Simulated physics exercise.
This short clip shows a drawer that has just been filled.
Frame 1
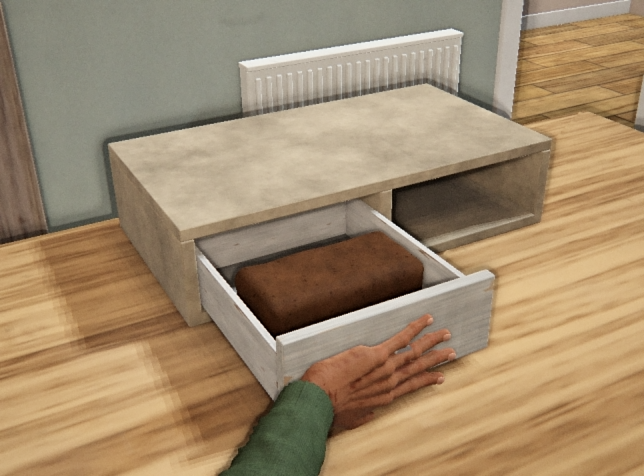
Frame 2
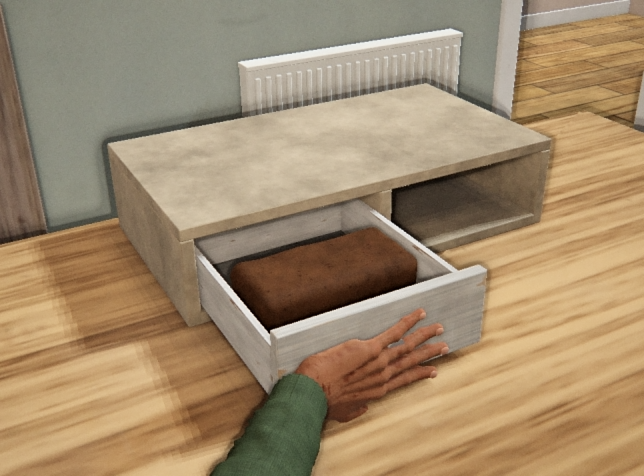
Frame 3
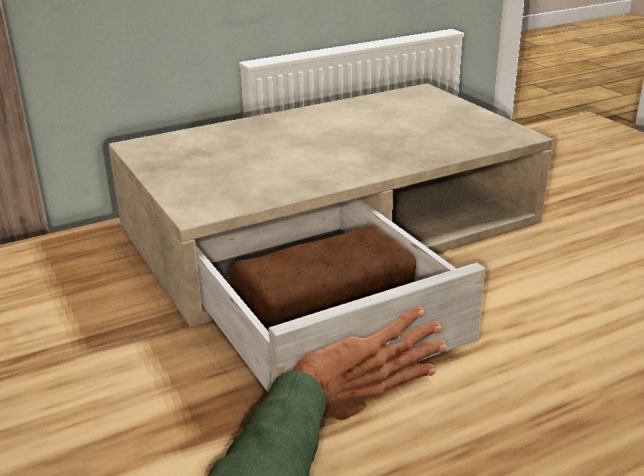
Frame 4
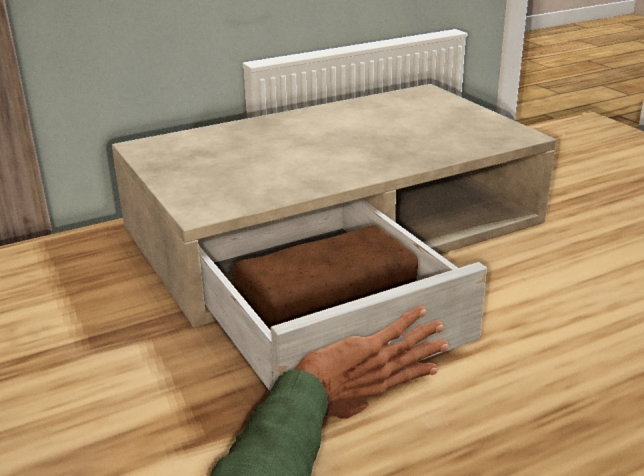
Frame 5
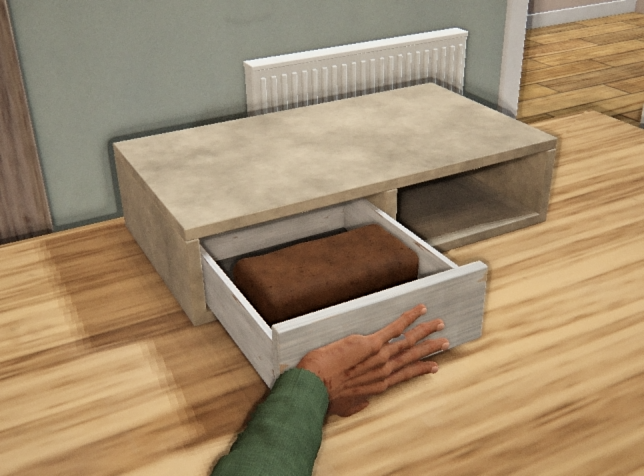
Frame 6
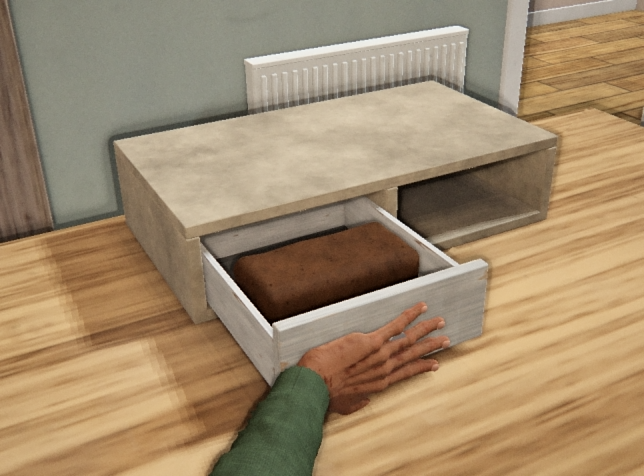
A pale wooden drawer holding a brown, loaf-shaped block slides in slightly as a hand in a green sleeve presses its front. It then stays wide open, the hand resting against it and the block still inside, while the low stone-coloured unit in front of a white radiator barely shifts in view.
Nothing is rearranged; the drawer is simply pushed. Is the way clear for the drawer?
Result: Drawer fully shut.
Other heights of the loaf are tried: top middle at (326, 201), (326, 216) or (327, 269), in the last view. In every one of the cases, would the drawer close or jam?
It is blocked, then is blocked, then pushes fully shut.
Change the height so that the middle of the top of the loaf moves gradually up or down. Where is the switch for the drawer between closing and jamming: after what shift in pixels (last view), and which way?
The tipping point sits around 16 pixels higher.
Then, 0.36 s later than the last frame, drawer starting in.
Then, 0.60 s later than the last frame, drawer about half in.
Then, 0.82 s later than the last frame, drawer nearly in.
When it is over, the drawer goes all the way in.
